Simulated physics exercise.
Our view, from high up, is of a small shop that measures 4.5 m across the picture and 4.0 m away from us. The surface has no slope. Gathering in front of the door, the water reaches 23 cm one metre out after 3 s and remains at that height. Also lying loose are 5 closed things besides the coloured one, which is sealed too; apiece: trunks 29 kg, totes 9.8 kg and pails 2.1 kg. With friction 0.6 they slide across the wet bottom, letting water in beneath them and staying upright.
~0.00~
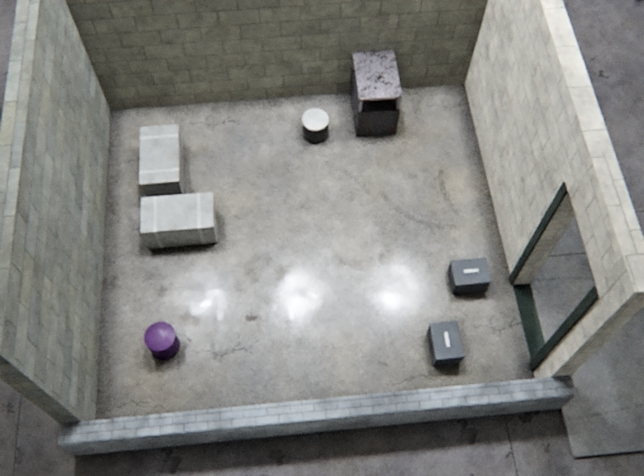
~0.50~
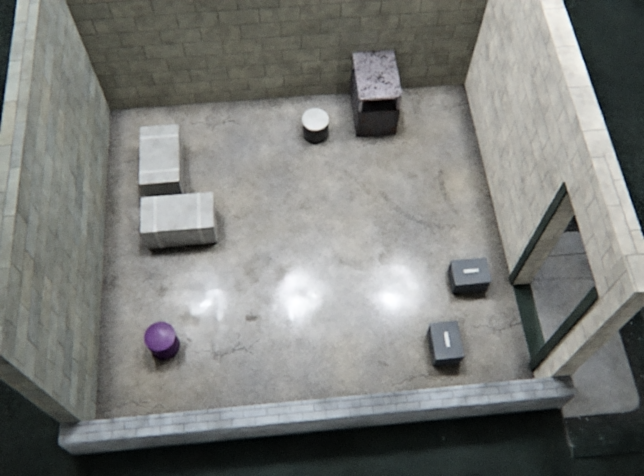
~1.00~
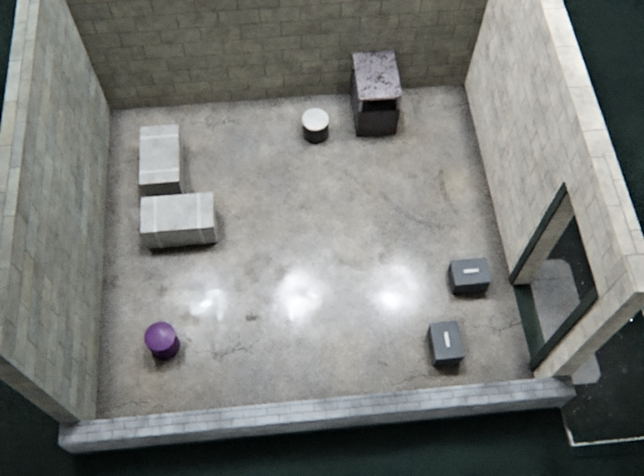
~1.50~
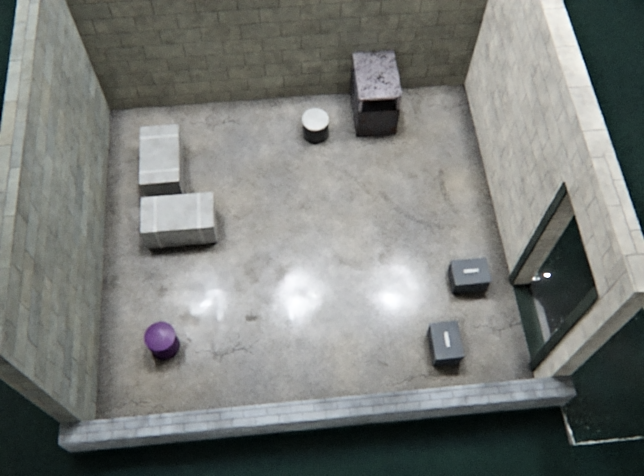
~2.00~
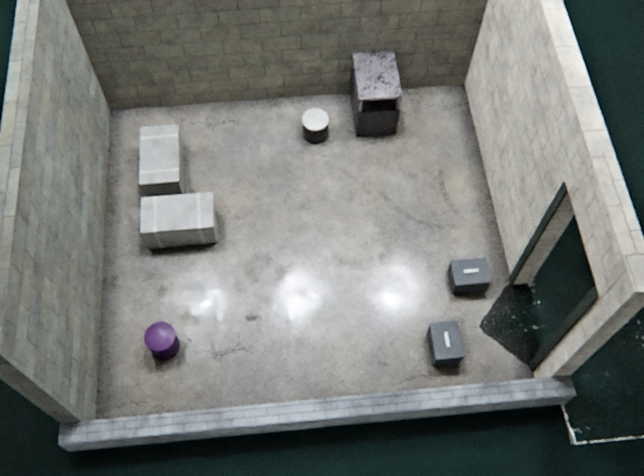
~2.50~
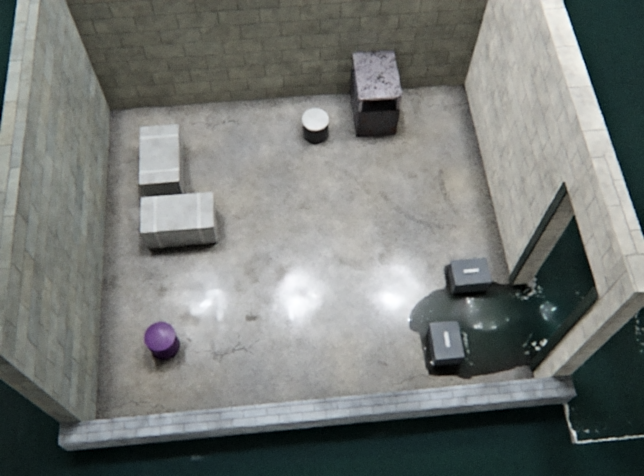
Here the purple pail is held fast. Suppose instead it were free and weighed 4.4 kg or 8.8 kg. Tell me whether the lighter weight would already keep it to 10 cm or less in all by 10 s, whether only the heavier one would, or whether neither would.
Neither would.
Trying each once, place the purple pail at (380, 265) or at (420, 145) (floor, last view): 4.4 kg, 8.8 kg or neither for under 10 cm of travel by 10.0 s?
Respectively, the heavy option is needed and the light option succeeds.
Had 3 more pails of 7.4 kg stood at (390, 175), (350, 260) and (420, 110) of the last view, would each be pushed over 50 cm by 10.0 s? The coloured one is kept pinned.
Result, in turn - falls shy; falls shy; falls shy.
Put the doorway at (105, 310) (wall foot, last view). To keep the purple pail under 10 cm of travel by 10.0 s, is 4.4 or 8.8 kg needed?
I'd say neither one will work.
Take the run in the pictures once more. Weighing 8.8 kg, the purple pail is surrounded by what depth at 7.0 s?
Something like 7 centimetres.
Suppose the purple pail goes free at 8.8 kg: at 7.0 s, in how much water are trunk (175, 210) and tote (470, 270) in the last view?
Around 5 cm and 4 cm.
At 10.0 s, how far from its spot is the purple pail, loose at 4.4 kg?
60 cm.
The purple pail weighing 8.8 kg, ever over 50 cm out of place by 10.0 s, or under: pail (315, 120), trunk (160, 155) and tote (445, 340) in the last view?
Well, that's below half a metre, below half a metre, and beyond half a metre.
After 3.5 s the purple pail would be 0 cm from its start with 4.4 kg and 0 cm from its start with 8.8 kg; 0 cm of water round it then.
After 4.5 s the purple pail would be 0 cm from its start with 4.4 kg and 0 cm from its start with 8.8 kg; 0 cm of water round it then.
After 7.0 s the purple pail would be 23 cm from its start with 4.4 kg and 3 cm from its start with 8.8 kg; 7 cm of water round it then.
After 10.0 s the purple pail would be 70 cm from its start with 4.4 kg and 91 cm from its start with 8.8 kg; 14 cm of water round it then.
